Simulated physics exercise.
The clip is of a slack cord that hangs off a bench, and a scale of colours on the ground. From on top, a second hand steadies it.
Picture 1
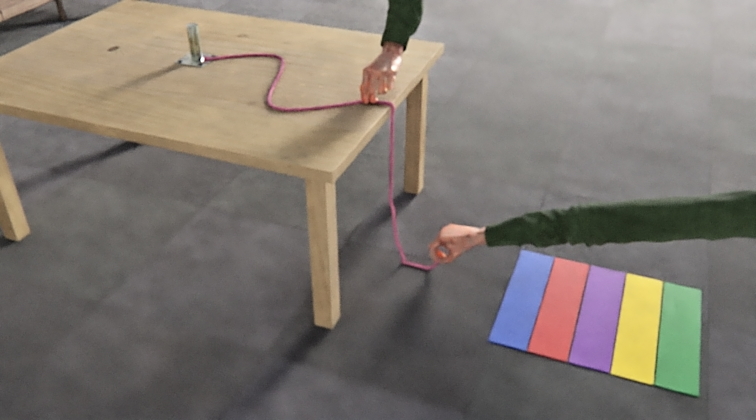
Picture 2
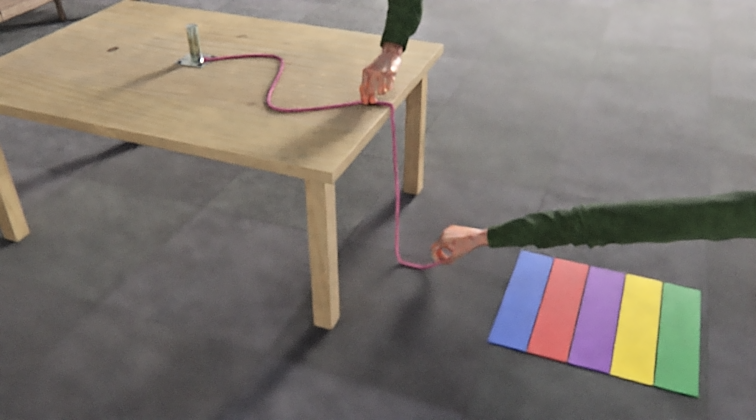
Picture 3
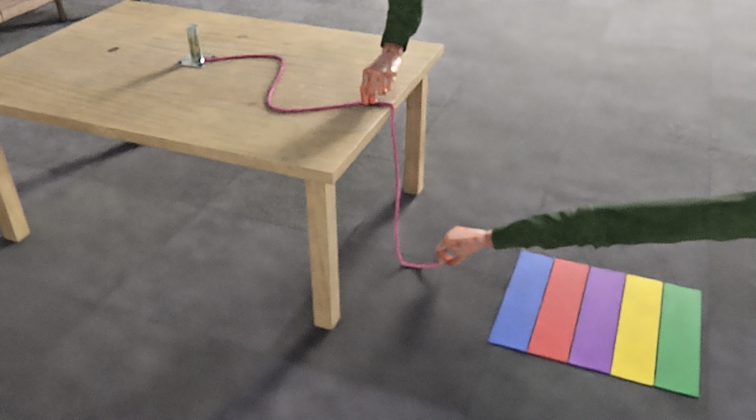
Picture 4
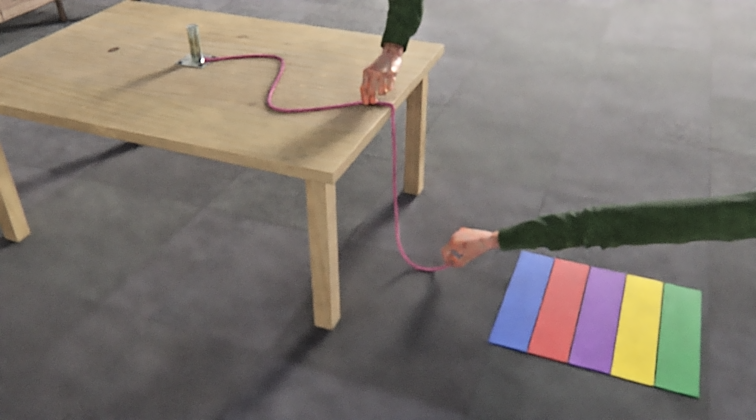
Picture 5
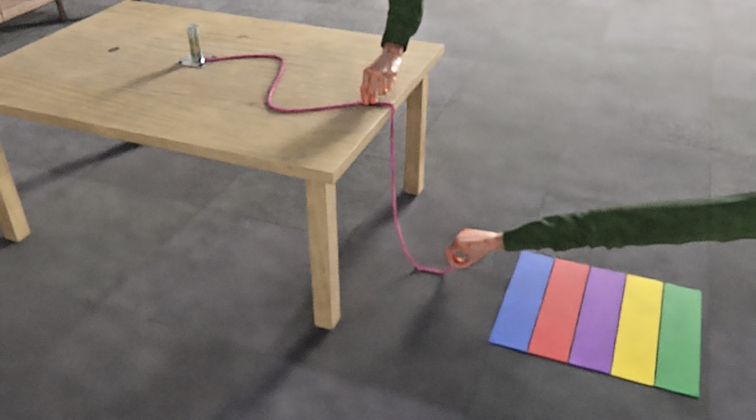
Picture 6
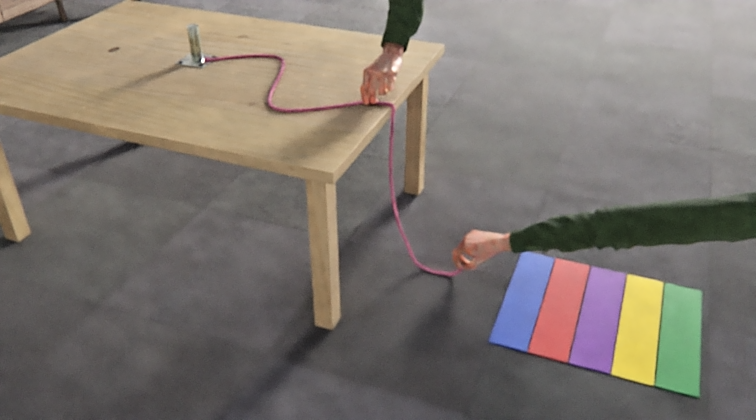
On a grey floor beside a wooden table, a pink cord winds across the tabletop and hangs over the edge, with one hand staying on it there. Near the floor, a second hand at the cord's lower end moves slightly right, toward five coloured strips, drawing the hanging part into a gentle curve.
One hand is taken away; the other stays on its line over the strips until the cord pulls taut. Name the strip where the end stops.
Green.
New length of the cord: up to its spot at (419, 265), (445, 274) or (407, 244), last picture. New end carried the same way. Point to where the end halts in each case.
I'd expect it near (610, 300) on the first try, near (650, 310) on the second and near (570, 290) on the third.
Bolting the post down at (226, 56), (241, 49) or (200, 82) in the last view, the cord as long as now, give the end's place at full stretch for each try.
Somewhere near (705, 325), (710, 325) and (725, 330), in that order.
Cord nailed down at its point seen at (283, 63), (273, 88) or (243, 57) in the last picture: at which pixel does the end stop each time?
First try near (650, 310), second near (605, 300), third near (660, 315).
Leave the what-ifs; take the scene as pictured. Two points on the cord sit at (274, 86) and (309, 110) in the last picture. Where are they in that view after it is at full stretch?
First near (329, 91), second near (407, 117).
A little later, end near (611, 301); over purple.
Next, end near (654, 312); over yellow.
When it is tight, end near (682, 318); over green. The end stops over the green strip.
